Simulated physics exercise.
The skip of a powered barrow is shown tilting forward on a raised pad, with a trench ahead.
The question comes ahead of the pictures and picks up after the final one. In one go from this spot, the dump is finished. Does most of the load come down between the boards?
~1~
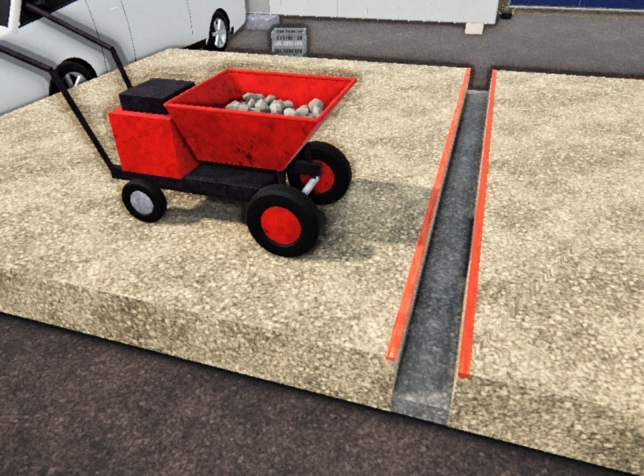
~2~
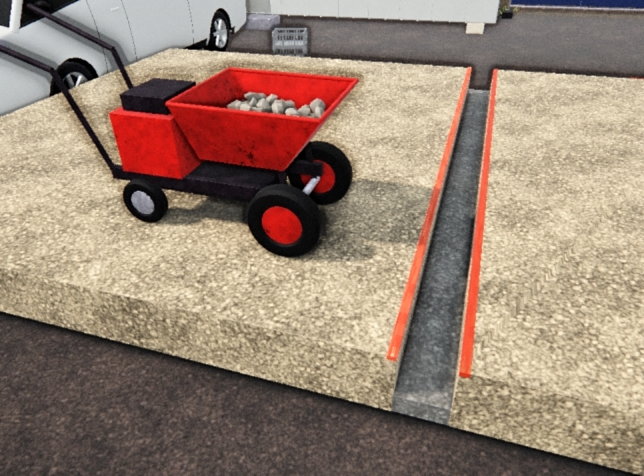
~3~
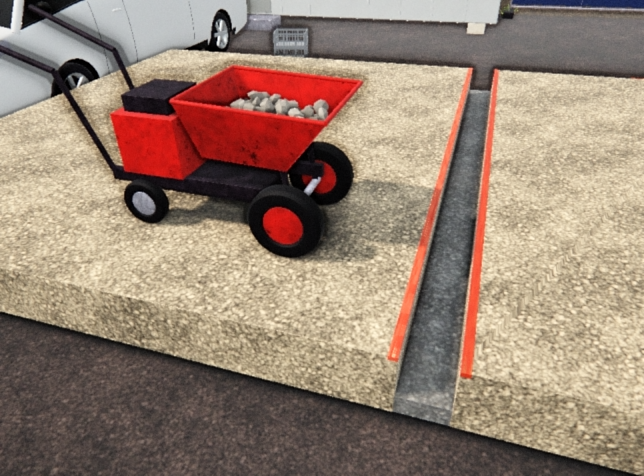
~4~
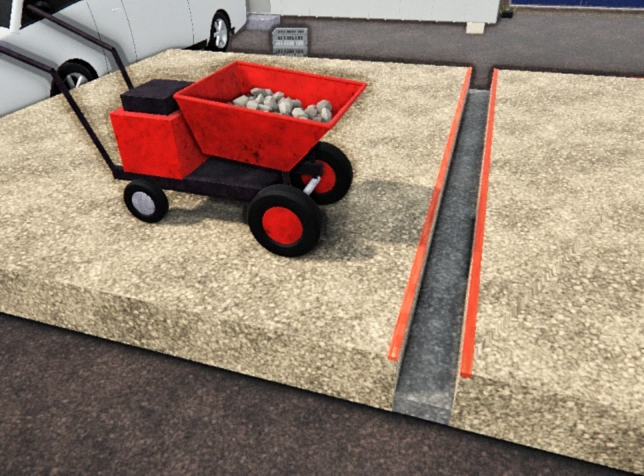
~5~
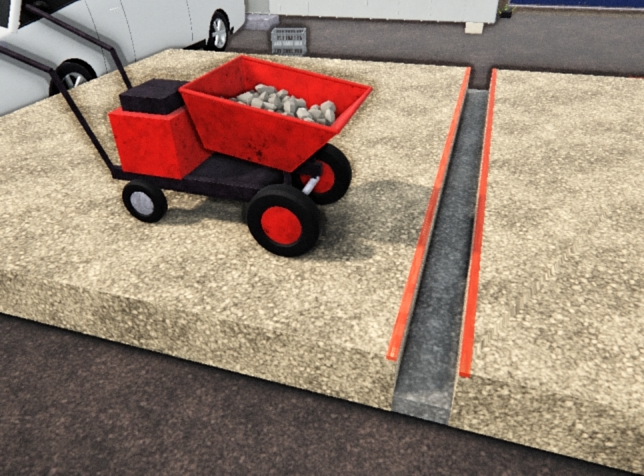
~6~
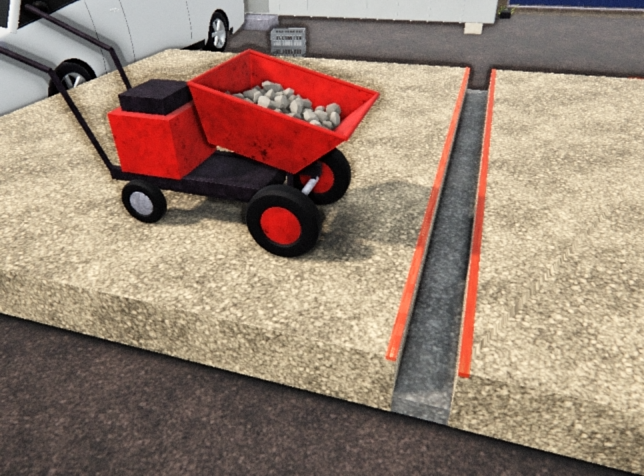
Predicted result: Mostly in.
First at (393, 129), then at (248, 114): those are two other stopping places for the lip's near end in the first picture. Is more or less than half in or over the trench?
Position 1 falls short of half; position 2 falls short of half.
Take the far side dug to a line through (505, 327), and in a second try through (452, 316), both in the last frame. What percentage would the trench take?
Close to 80 per cent in the first, close to 80 per cent in the second.
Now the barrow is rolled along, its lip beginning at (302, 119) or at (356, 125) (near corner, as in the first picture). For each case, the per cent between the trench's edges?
Well, you'd get roughly 50 per cent from the first place and roughly 90 per cent from the second.
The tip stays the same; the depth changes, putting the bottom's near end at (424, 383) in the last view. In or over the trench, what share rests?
Roughly 70 in a hundred.
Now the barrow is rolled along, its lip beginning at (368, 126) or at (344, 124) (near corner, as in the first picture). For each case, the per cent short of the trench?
Roughly 0 percent first, then roughly 0 percent.
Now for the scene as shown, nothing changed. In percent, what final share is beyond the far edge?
Close to 0 in a hundred.
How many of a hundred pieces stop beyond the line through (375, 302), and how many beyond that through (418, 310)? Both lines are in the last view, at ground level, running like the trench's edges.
Around 100 per cent for the first, and 70 per cent for the second.
Shortly afterwards, skip tipped steeply; the whole lot in the skip.
Next, skip tipped right over; all but a few in the skip; only a few short of the trench; a little in or heaped over the trench.
Some moments later, skip tipped right over; near a quarter in the skip; a little short of the trench; near two thirds in or heaped over the trench.
In the end, skip tipped right over; only a few in the skip; a little short of the trench; the bulk in or heaped over the trench; none at all beyond it.
